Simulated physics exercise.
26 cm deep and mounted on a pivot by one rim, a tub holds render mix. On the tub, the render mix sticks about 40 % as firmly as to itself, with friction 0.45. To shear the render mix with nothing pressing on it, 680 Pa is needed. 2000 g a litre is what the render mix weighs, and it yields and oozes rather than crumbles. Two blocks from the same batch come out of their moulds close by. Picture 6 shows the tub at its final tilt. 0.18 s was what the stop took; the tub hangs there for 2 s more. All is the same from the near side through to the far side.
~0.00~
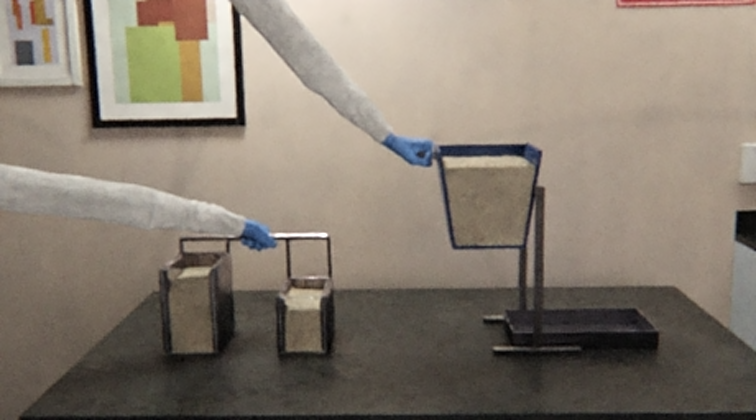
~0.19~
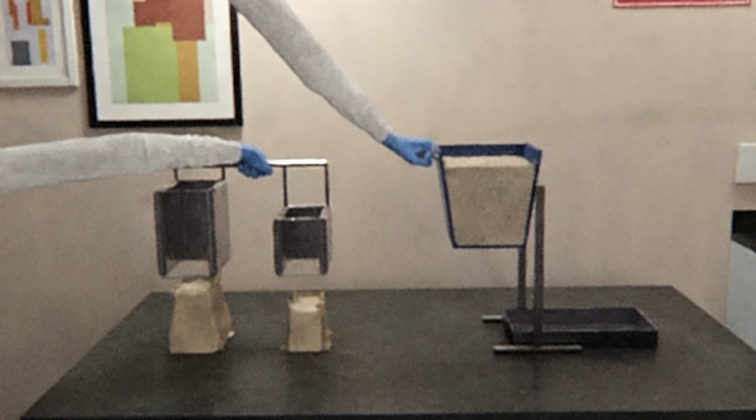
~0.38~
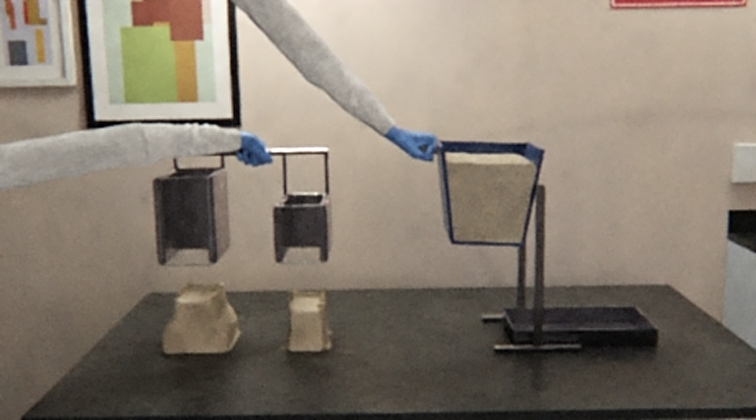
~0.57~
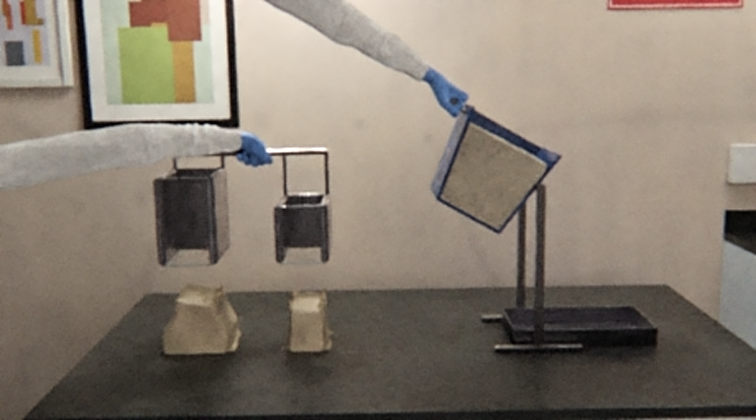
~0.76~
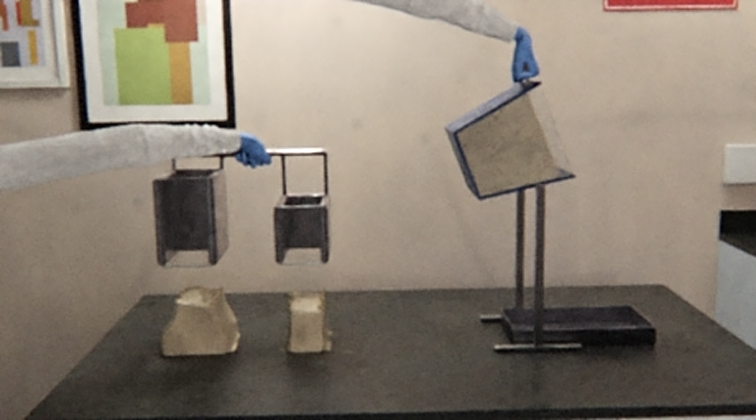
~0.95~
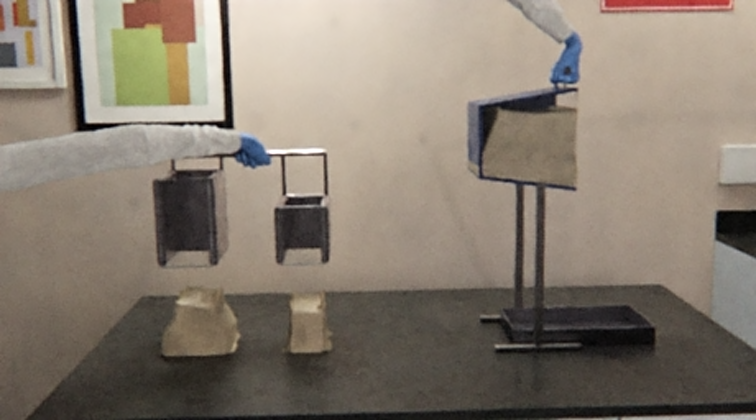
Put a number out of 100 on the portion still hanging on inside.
Roughly 50 percent of it hangs on.
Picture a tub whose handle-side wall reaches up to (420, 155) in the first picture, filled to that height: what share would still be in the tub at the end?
I'd say around 40 percent would remain in the tub at the end.
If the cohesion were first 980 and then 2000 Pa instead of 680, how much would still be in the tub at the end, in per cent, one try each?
About 60 % first, about 100 % second.
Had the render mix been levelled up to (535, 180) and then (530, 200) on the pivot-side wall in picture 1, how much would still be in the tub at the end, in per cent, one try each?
The first fill leaves 65 % in the tub and the second leaves 100 %.
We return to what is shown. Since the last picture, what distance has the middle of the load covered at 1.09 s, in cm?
I'd estimate roughly 6 centimetres.
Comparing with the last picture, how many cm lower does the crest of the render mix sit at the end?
9 cm or so.
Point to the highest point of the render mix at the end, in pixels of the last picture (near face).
About (508, 144).
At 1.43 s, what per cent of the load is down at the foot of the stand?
35 %.
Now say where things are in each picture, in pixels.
In the first frame, handle-side rim at (441, 153), tilt 0 degrees; top of the render mix at (467, 166); blocks stand 20 cm, 13 cm (left to right).
In the second frame, handle-side rim at (442, 153), tilt 0 degrees; top of the render mix at (467, 166); blocks stand 18 cm, 13 cm (left to right).
In the third frame, handle-side rim at (444, 148), tilt 3 degrees; top of the render mix at (453, 162); blocks stand 16 cm, 13 cm (left to right).
In the fourth frame, handle-side rim at (475, 109), tilt 30 degrees; top of the render mix at (471, 126); blocks stand 15 cm, 13 cm (left to right).
In the fifth frame, handle-side rim at (541, 85), tilt 69 degrees; top of the render mix at (525, 96); blocks stand 15 cm, 13 cm (left to right).
In the sixth frame, handle-side rim at (577, 91), tilt 89 degrees; top of the render mix at (505, 110); blocks stand 15 cm, 13 cm (left to right).
After 1.09 s, the tub is at 89 degrees and holds 76 %.
After 1.26 s, the tub is at 89 degrees and holds 57 %.
After 1.43 s, the tub is at 89 degrees and holds 51 %.
After 1.60 s, the tub is at 89 degrees and holds 50 %.
After 2.95 s, at the end, the tub is at 89 degrees and holds 50 %.
